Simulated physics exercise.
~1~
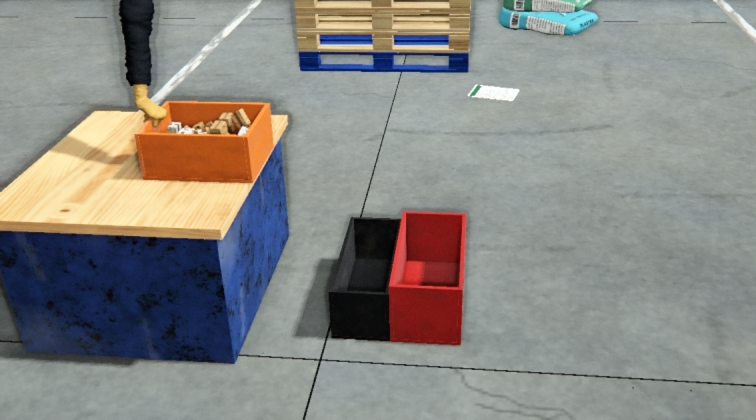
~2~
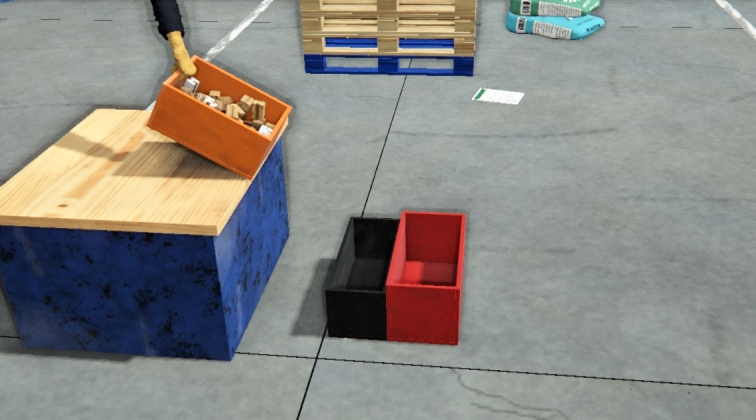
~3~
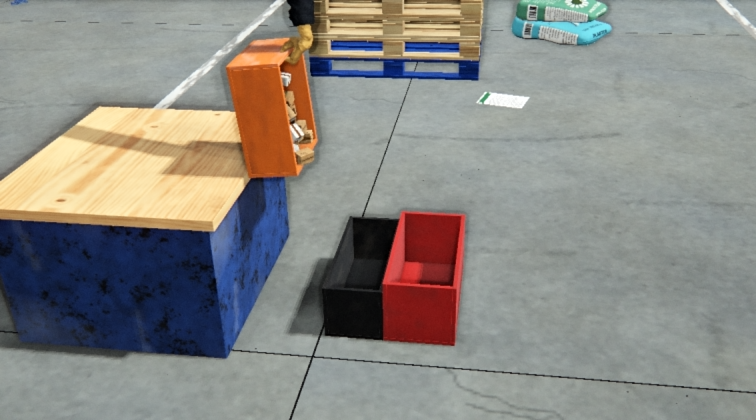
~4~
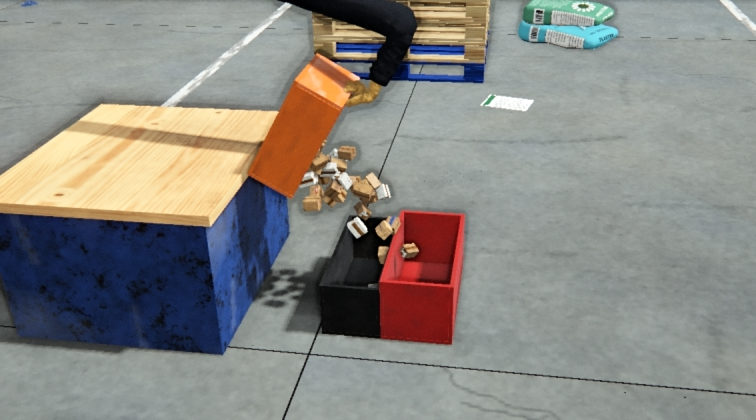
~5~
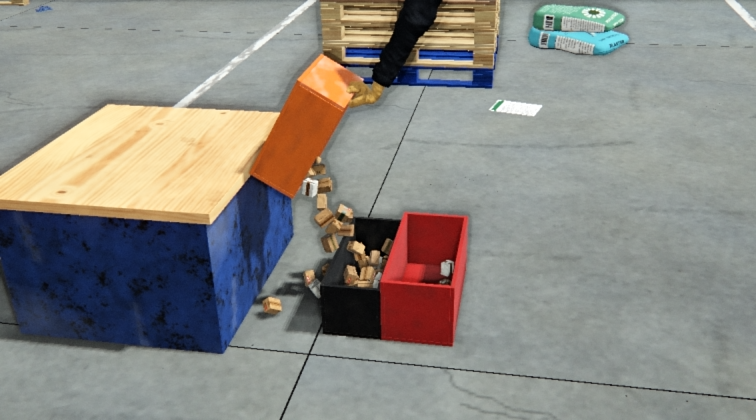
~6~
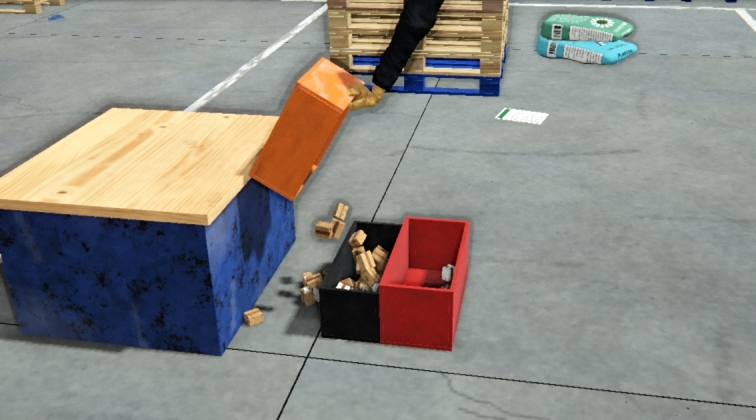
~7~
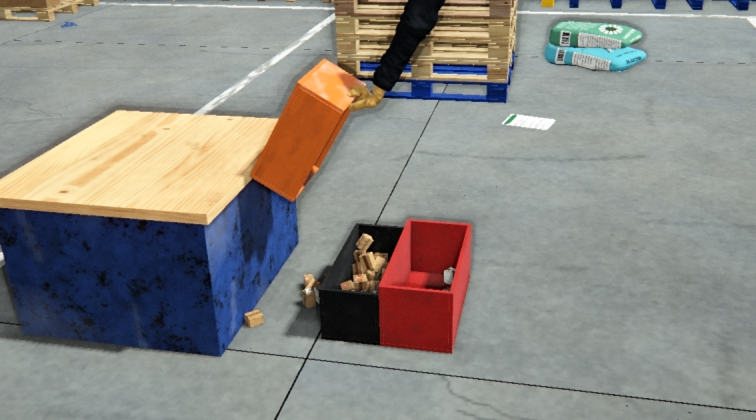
On a concrete warehouse floor, a gloved hand tipped an orange crate over the right edge of a bench, spilling little parcels downward; most landed in the black bin, a few reached the red tub, and several ended up on the ground short of them.
